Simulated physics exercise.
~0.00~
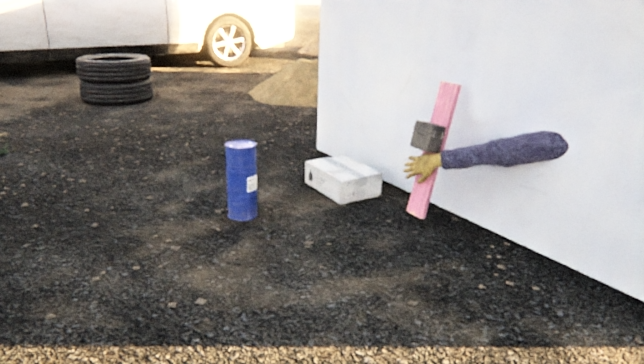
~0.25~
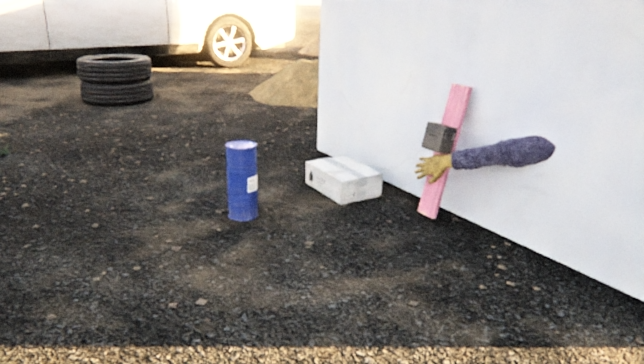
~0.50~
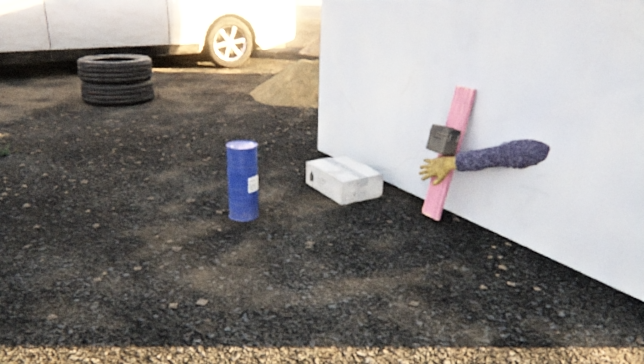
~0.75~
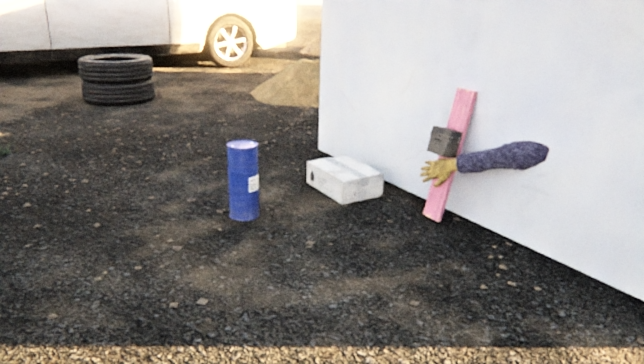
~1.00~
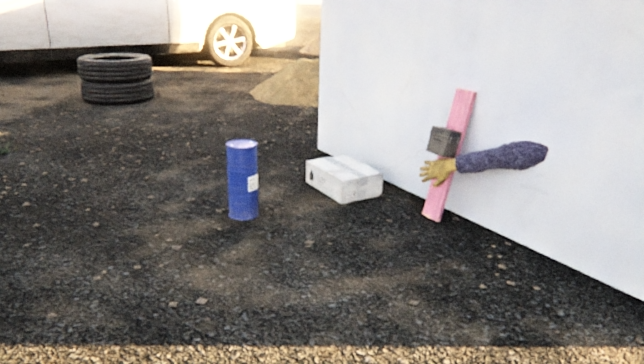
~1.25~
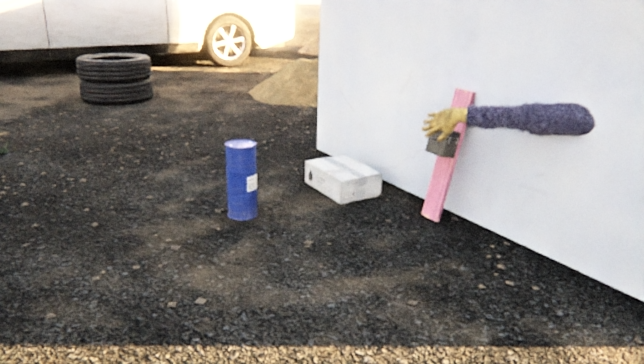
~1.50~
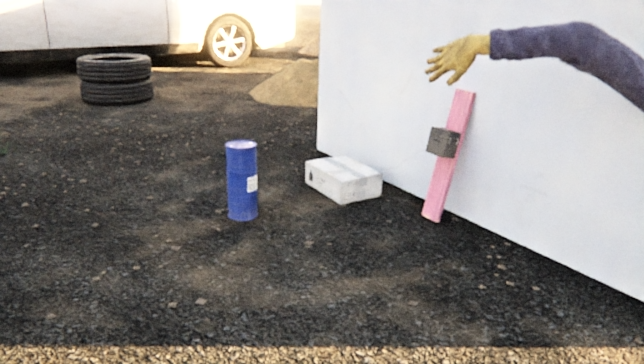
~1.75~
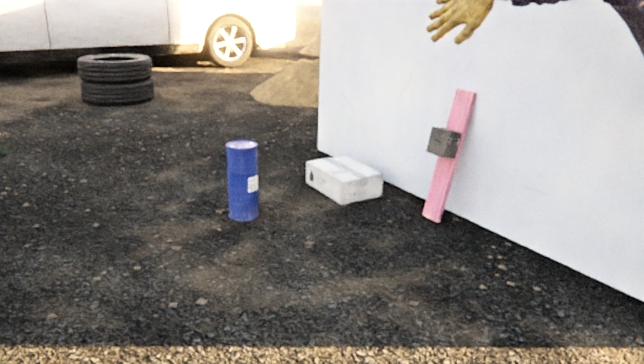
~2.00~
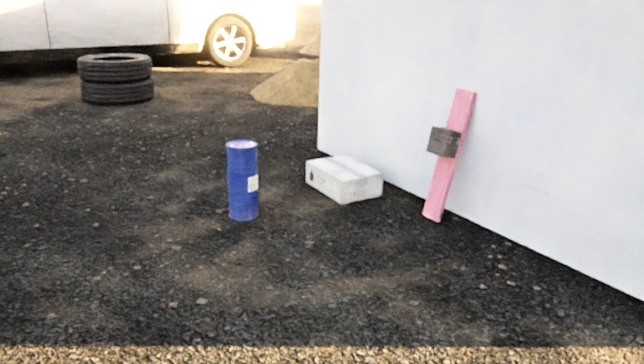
Pink plank leaning on a white wall, nudged slightly right by a gloved hand that then withdraws, leaving the plank standing.
